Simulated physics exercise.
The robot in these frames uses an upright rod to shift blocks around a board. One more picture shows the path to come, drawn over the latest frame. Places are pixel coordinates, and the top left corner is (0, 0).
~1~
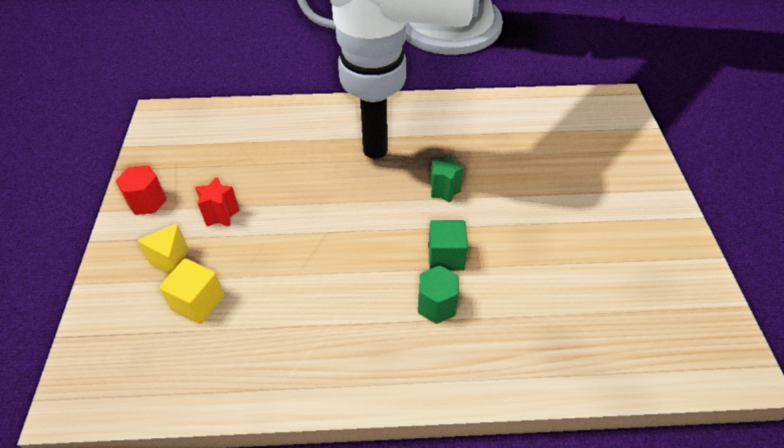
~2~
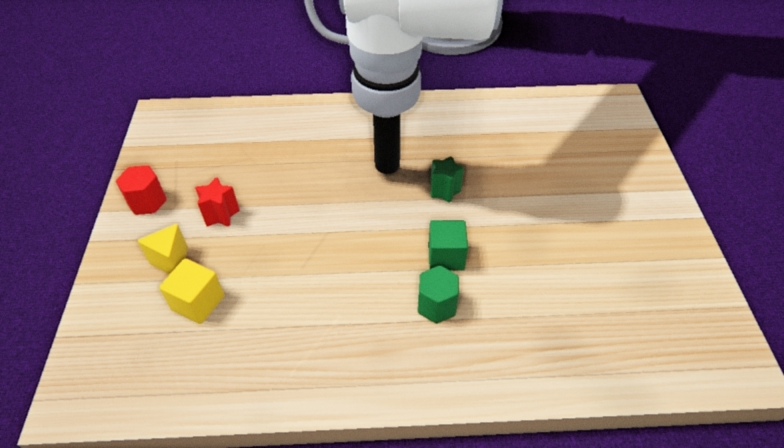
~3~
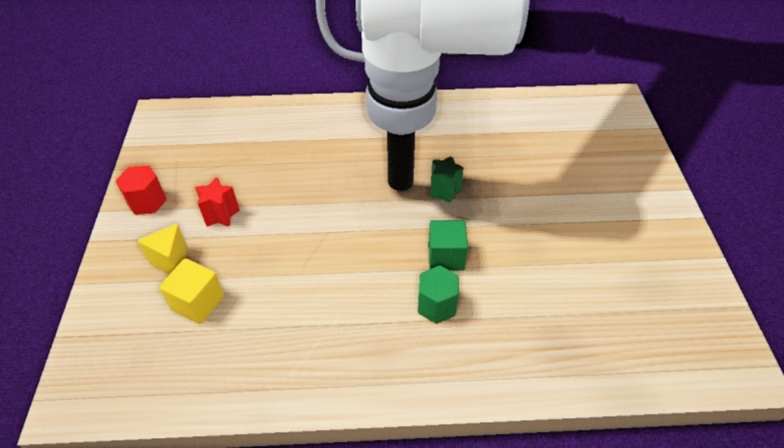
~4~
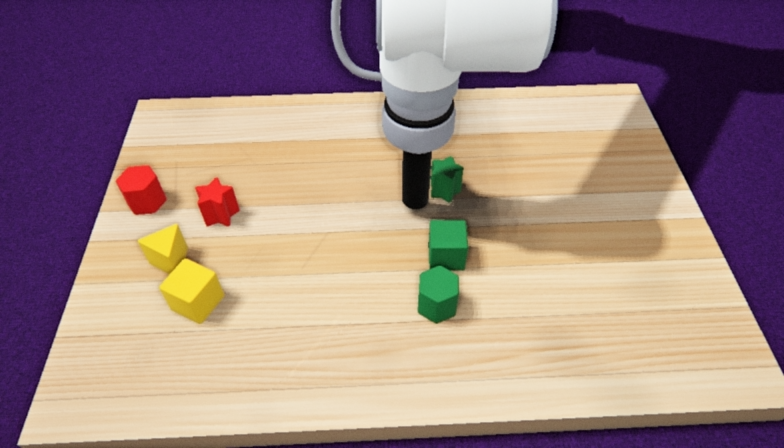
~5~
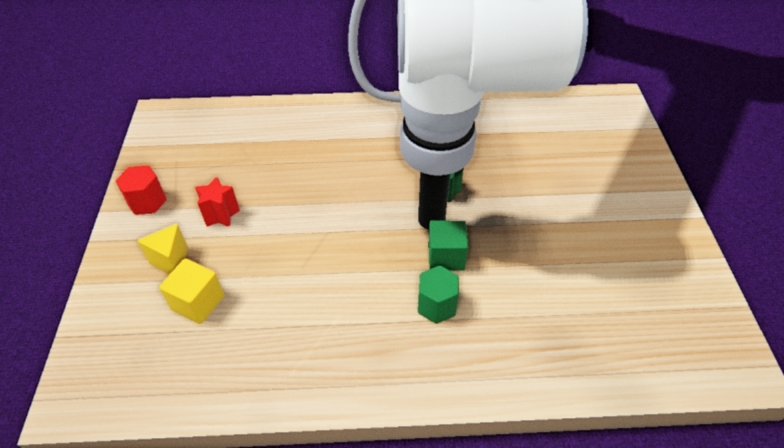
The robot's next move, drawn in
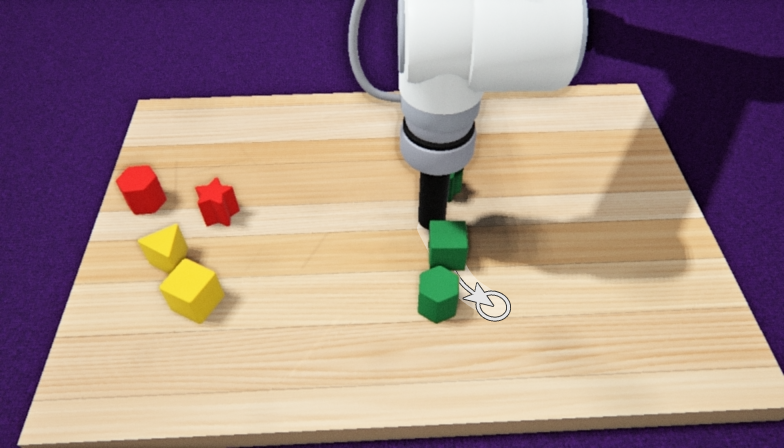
Robot arm with a black rod moving down and right past a green star toward a green cube, all blocks staying still.
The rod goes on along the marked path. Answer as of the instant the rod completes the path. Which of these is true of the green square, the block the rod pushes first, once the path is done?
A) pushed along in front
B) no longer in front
A
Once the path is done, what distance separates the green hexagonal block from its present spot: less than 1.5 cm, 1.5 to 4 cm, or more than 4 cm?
Once the path is done, the green hexagonal block lies within 1.5 cm of its present place.
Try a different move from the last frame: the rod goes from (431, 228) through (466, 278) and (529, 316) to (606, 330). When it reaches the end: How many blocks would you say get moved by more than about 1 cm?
Counting only shifts above 1 cm, I get one block.
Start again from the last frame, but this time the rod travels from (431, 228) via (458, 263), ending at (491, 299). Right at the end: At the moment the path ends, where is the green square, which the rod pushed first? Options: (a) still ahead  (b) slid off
Letter a.
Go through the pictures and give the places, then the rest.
Rod tip (375, 151); block tops, green hexagonal block (439, 283); green square (449, 233), in the first frame.
Rod (387, 165); blocks unchanged, in the second frame.
Rod (401, 182); blocks unchanged, in the third frame.
Rod (415, 200); blocks unchanged, in the fourth frame.
Rod (432, 220); green hexagonal block (439, 283); green square (449, 233), in the fifth frame.
Path on the board, from (431, 228) over (453, 269) to (493, 306).
What follows on the original path. One third of the way, rod (447, 247); green square (467, 256), turned 20° anticlockwise.
Two thirds of the way, rod (464, 276); green square (493, 282), turned 45° anticlockwise.
At the end, rod (495, 298); green hexagonal block in place; green square (525, 307), turned 35° anticlockwise.
